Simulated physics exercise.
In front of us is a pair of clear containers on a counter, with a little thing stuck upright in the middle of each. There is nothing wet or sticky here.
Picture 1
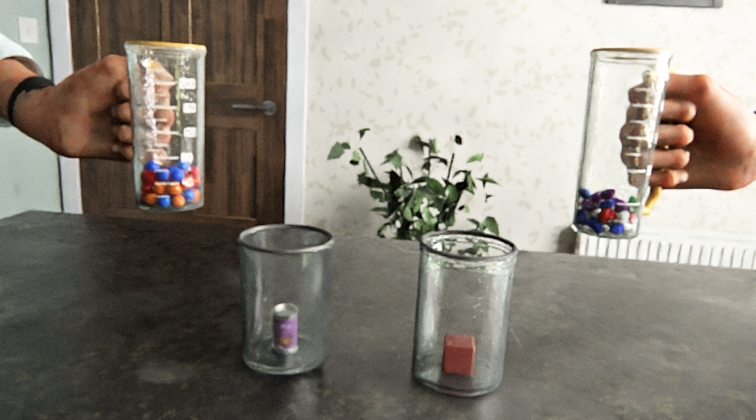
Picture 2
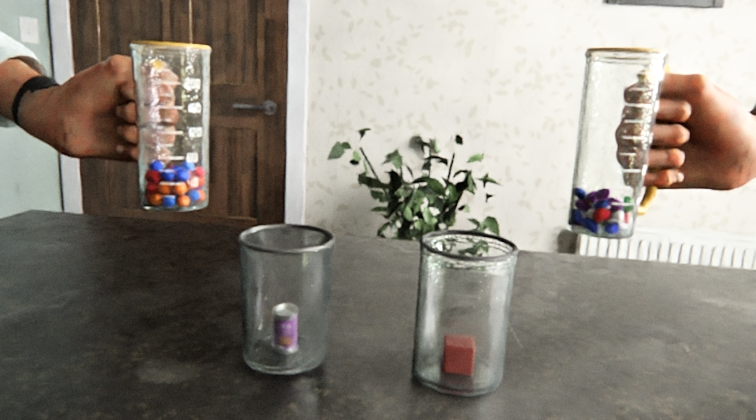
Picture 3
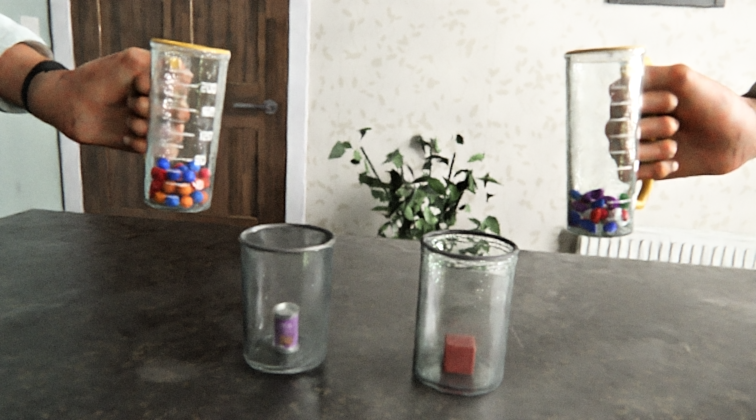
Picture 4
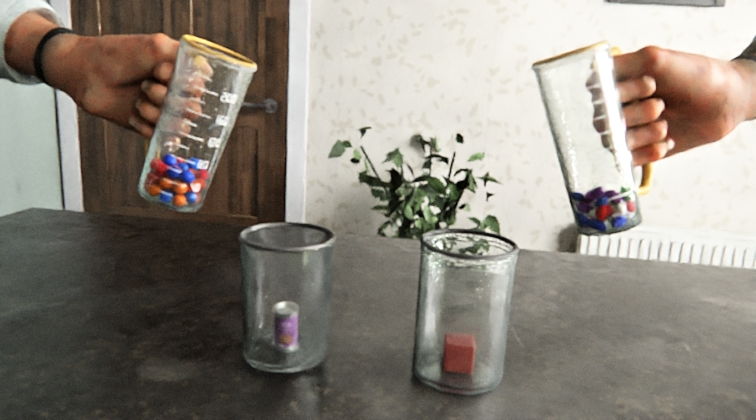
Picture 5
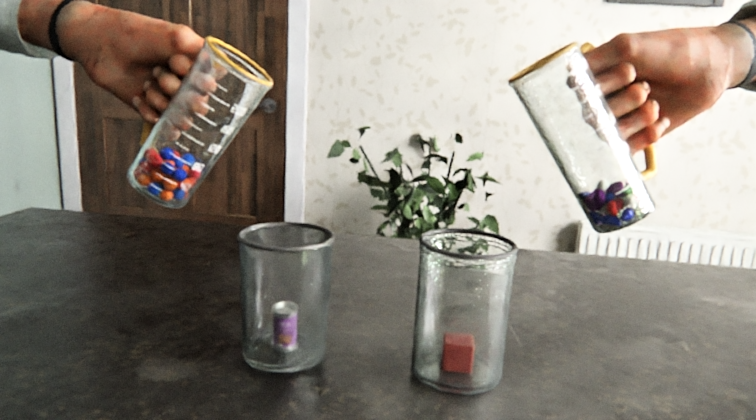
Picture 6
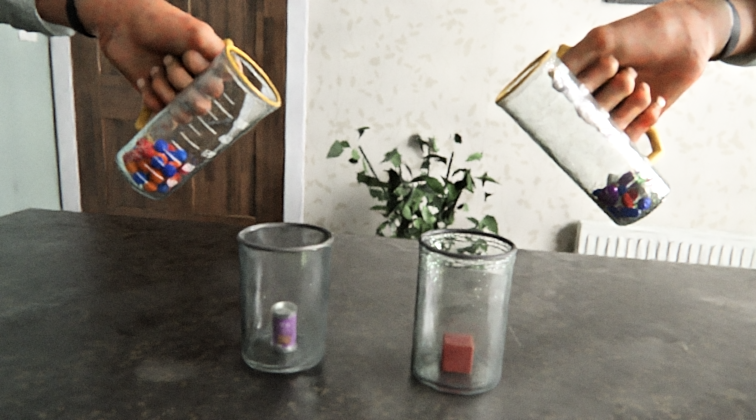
The clip shows two hands holding clear cups of small colourful pieces above two glasses on a dark counter, one containing a small tin and the other a red block, as both cups gradually tilt inward.
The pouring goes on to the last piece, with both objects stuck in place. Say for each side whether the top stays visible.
You'll find the left thing still showing and the right thing still showing.
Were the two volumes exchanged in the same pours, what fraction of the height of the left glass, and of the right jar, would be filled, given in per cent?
Left: Roughly 15. Right: Roughly 25.
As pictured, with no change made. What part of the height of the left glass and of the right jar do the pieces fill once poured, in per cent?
20 % on the left and 15 % on the right.
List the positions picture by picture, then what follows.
In the first picture, small tin in the left glass (285, 330), reaching about a third of the way up; left cup (168, 127), a quarter full of round plastic beads; small block in the right jar (458, 353), a quarter of its height or less; right cup (617, 144), a quarter full of jelly beans.
In the second picture, left cup (173, 127), upright; right cup (613, 144), upright.
In the third picture, left cup (184, 127), tipped 6°; right cup (602, 143), tipped 6°.
In the fourth picture, left cup (194, 127), tipped 20°; right cup (590, 141), tipped 20°.
In the fifth picture, left cup (198, 127), tipped 34°; right cup (584, 141), tipped 34°.
In the sixth picture, small tin in the left glass (284, 329); left cup (197, 127), tipped 48°; small block in the right jar (457, 351); right cup (583, 141), tipped 48°.
Then, 0.34 s later than the last frame, left glass empty, all of its cupful still in the cup; right jar empty, all of its cupful still in the cup.
Then, 0.77 s later than the last frame, left glass empty, all of its cupful still in the cup; right jar empty, all of its cupful still in the cup.
Then, 1.24 s later than the last frame, left glass nearly empty, a small part of its cupful still in the cup; right jar nearly empty, roughly two thirds of its cupful still in the cup.
When it is over, left glass a quarter full (surface near (284, 325)), nothing beside it; right jar nearly empty (surface near (458, 345)), nothing beside it; the left thing is still showing; the right thing is still showing.
